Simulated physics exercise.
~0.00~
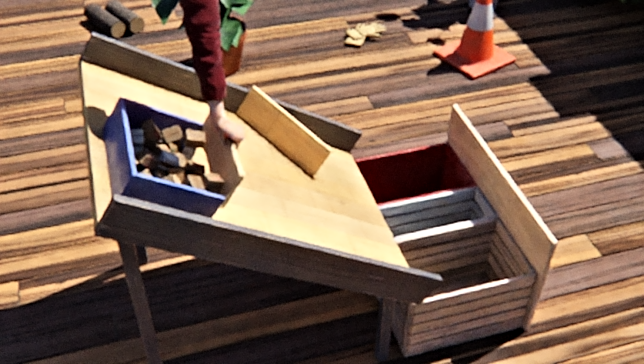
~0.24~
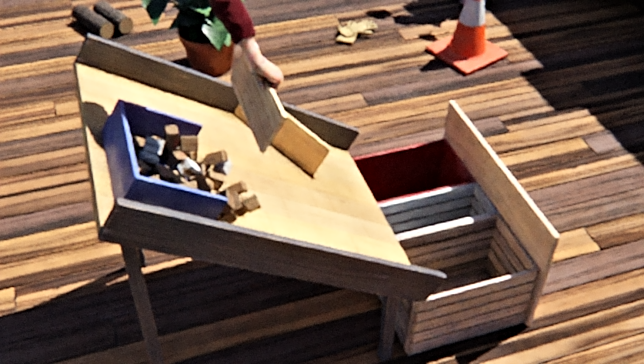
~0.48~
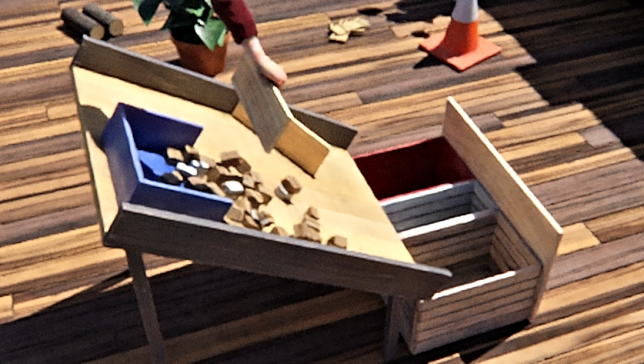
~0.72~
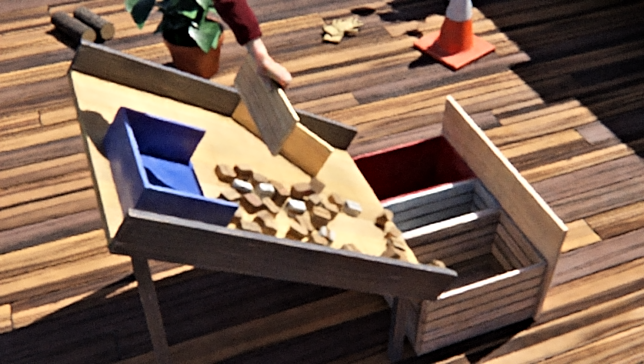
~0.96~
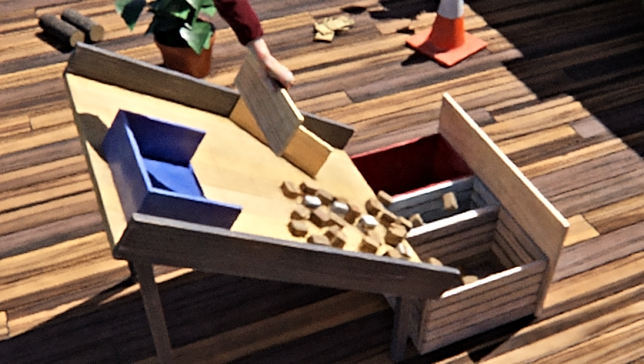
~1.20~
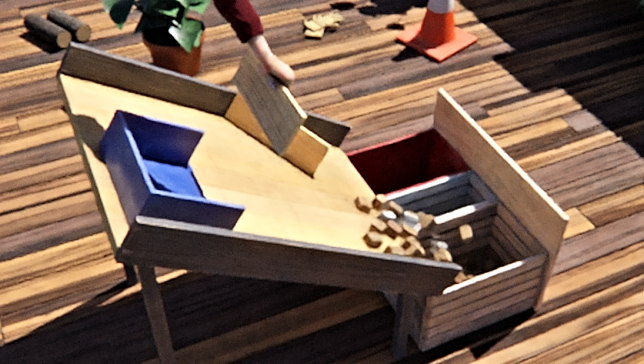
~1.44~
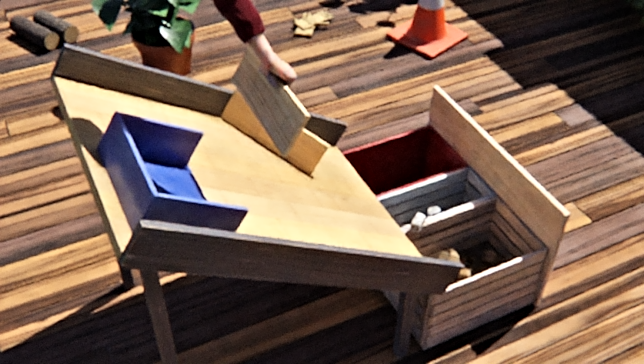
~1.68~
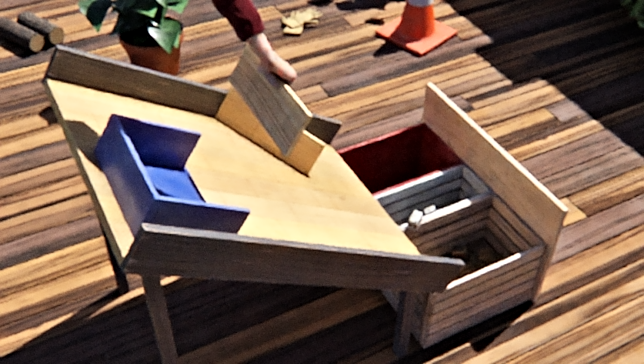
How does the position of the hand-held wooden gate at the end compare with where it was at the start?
At the start the gate stands at the open side of the blue pen, holding the blocks in. By the end it is away from the pen, up and to the right, held beside the angled board near the far edge of the table.
